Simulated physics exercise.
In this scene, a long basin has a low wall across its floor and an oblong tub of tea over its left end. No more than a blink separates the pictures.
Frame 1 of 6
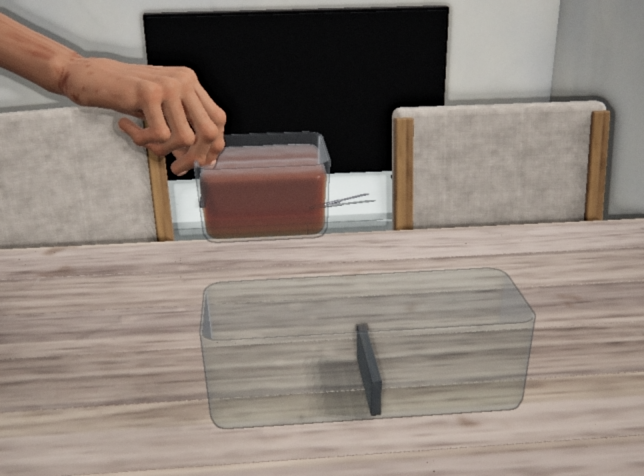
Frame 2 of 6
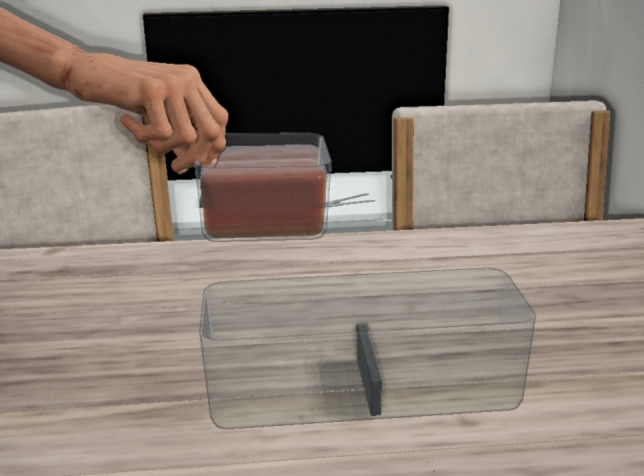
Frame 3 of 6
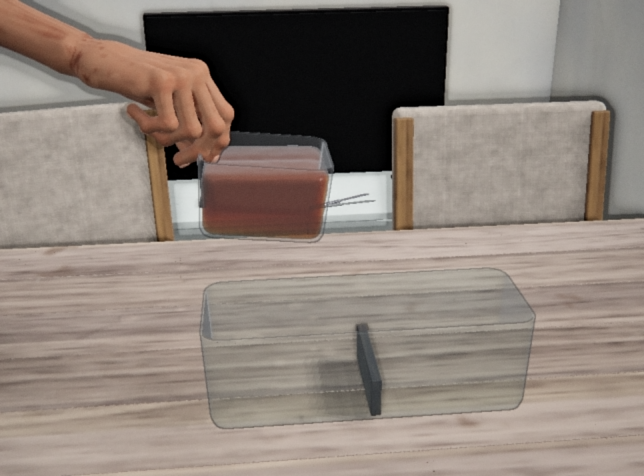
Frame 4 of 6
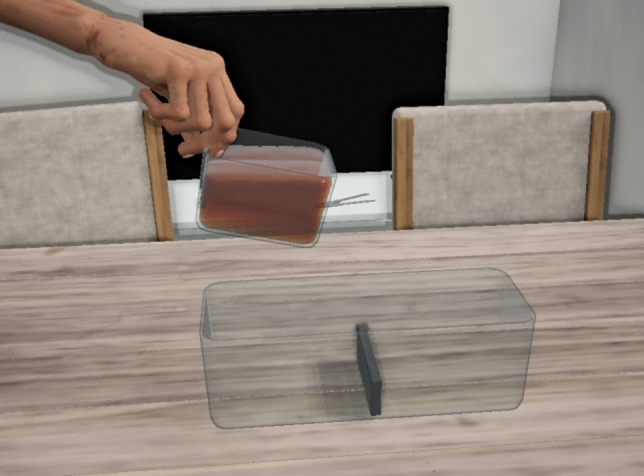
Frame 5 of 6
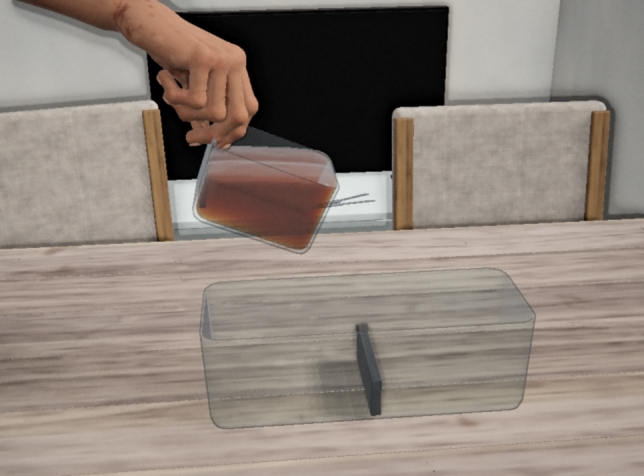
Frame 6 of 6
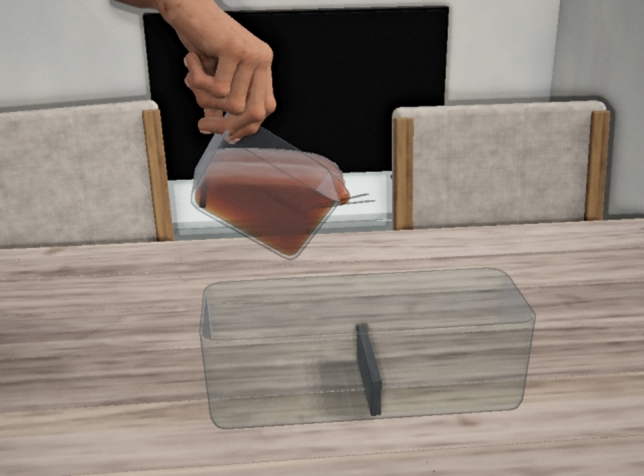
A hand tilting a clear tub of reddish-brown tea to the right above a long transparent basin with a low dark wall inside.
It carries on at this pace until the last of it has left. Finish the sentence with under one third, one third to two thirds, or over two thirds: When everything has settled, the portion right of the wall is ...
When everything has settled, the portion right of the wall is one third to two thirds.
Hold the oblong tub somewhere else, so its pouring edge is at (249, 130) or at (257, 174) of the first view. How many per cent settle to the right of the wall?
About 10 % the first time, about 15 % the second.
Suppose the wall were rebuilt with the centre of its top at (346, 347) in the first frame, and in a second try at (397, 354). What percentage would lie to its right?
I'd expect near 75 percent the first time and near 30 percent the next.
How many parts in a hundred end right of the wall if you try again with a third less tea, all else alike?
45 %.
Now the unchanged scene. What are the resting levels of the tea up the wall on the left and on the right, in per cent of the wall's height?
I'd say about 30 for the left and about 50 for the right.
A moment on, the tilt is 99° and 23 per cent is still to pour, 1 is left of the wall and 31 right of it.
Next, the tilt is 111° and 3 per cent is still to pour, 25 is left of the wall and 60 right of it.
Then the tilt is 111° and 0 per cent is still to pour, 33 is left of the wall and 58 right of it.
Later the tilt is 111° and 0 per cent is still to pour, 33 is left of the wall and 58 right of it.
At rest 33 per cent lies left of the wall, 58 right of it and 9 outside.
